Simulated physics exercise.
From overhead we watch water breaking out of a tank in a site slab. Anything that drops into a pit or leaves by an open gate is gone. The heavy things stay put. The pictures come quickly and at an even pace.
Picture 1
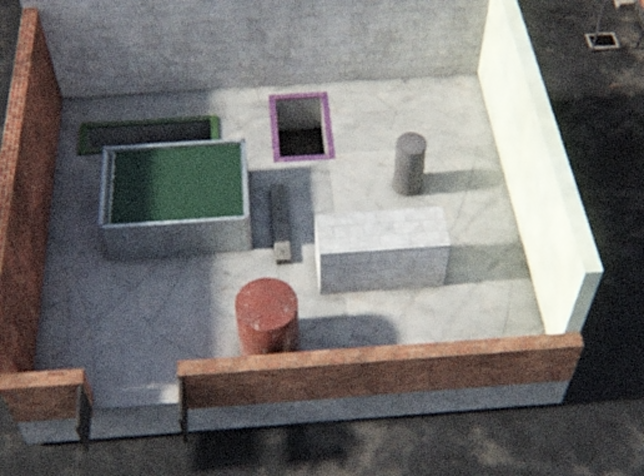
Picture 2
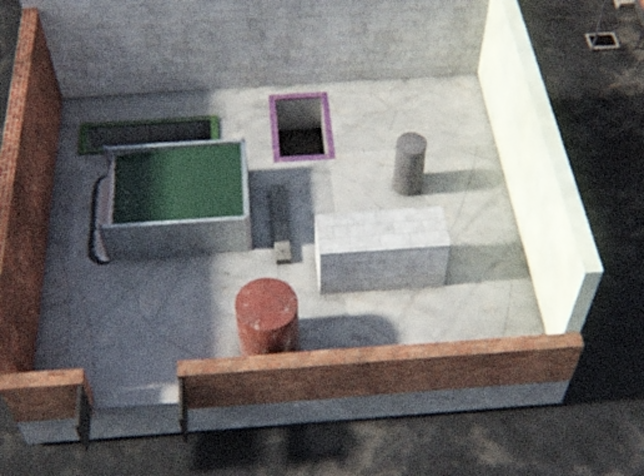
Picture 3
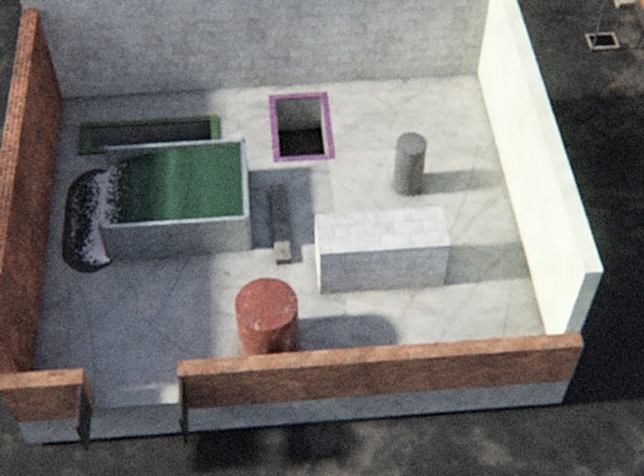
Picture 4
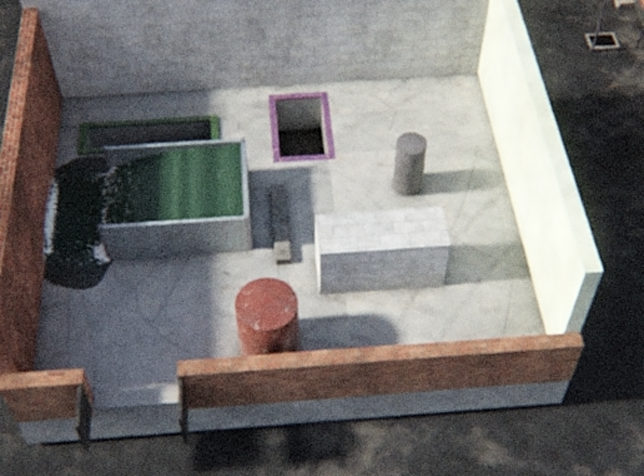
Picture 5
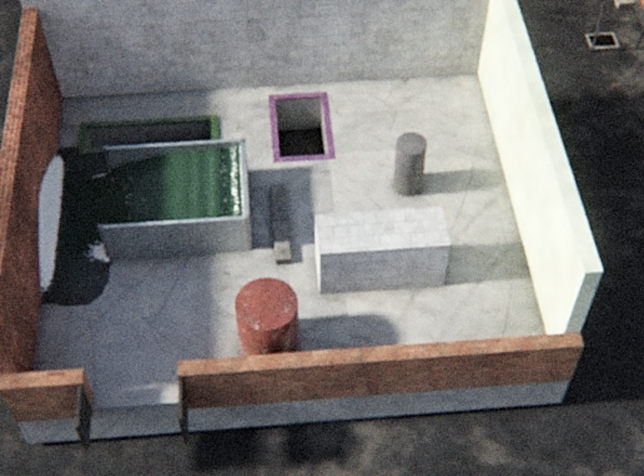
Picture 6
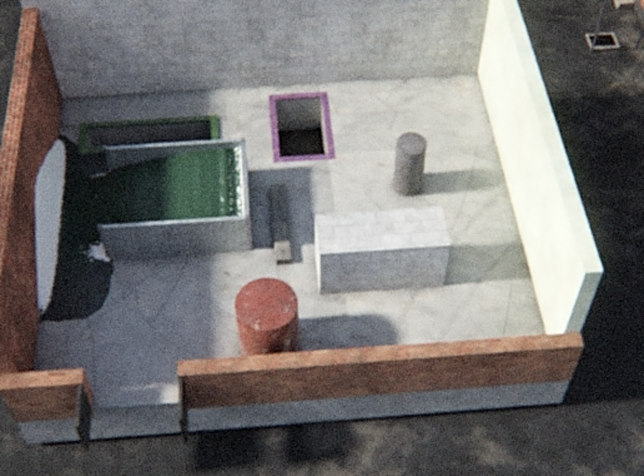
Dark water breaks out through the left side of a green-filled, grey-walled tank, first as a thin edge, then spreading across the slab to the brick wall at left, while a pale patch shows beside that wall. The walled concrete yard is seen from a high, unmoving viewpoint. A purple-edged opening, a grey cylinder, a white block and a red drum stay still to the tank's right.
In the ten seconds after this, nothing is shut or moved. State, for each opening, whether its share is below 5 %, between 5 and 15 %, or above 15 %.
Outcome: The gate is a major outlet here - beyond fifteen per cent. The green pit is a major outlet here - beyond fifteen per cent. The purple pit is a middling outlet here - five to fifteen per cent.
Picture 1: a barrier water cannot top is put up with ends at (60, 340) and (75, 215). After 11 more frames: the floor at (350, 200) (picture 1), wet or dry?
Finding: Unreached.
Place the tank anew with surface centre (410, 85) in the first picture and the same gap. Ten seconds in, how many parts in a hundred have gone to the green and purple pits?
Green about 0 %, purple about 80 %.
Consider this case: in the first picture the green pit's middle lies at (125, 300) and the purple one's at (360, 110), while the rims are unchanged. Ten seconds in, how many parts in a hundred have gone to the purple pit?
The purple pit receives 20 per cent.
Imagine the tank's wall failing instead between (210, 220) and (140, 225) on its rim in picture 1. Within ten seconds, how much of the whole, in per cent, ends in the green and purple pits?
Green 0 %, purple 0 %.
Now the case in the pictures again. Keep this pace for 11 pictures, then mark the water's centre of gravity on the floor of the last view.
Close to pixel (113, 225).
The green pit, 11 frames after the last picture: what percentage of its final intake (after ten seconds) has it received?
Around 25 percent.
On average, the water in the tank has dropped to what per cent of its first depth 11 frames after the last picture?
Roughly 32 %.
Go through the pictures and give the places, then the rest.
Still water in the water tank at (175, 185), in the first frame.
Water pours out at (111, 209) and has run to a hidden place, in the second frame.
The front is at (94, 173), out from the gap at (111, 210), in the third frame.
The front is at (63, 170), out from the gap at (112, 211), in the fourth frame.
The front is at (58, 152), out from the gap at (112, 211), in the fifth frame.
The front is at (59, 140), out from the gap at (112, 212), in the sixth frame.
A moment on, water covers 15 % of the floor; the gate 0 %, the green pit 1 %, the purple pit 0 %.
Next, water covers 25 % of the floor; the gate 1 %, the green pit 5 %, the purple pit 0 %.
Then, water covers 35 % of the floor; the gate 8 %, the green pit 12 %, the purple pit 2 %.
Later, water covers 55 % of the floor; the gate 14 %, the green pit 17 %, the purple pit 7 %.
In the end, water covers 70 % of the floor; the gate 19 %, the green pit 18 %, the purple pit 13 %.
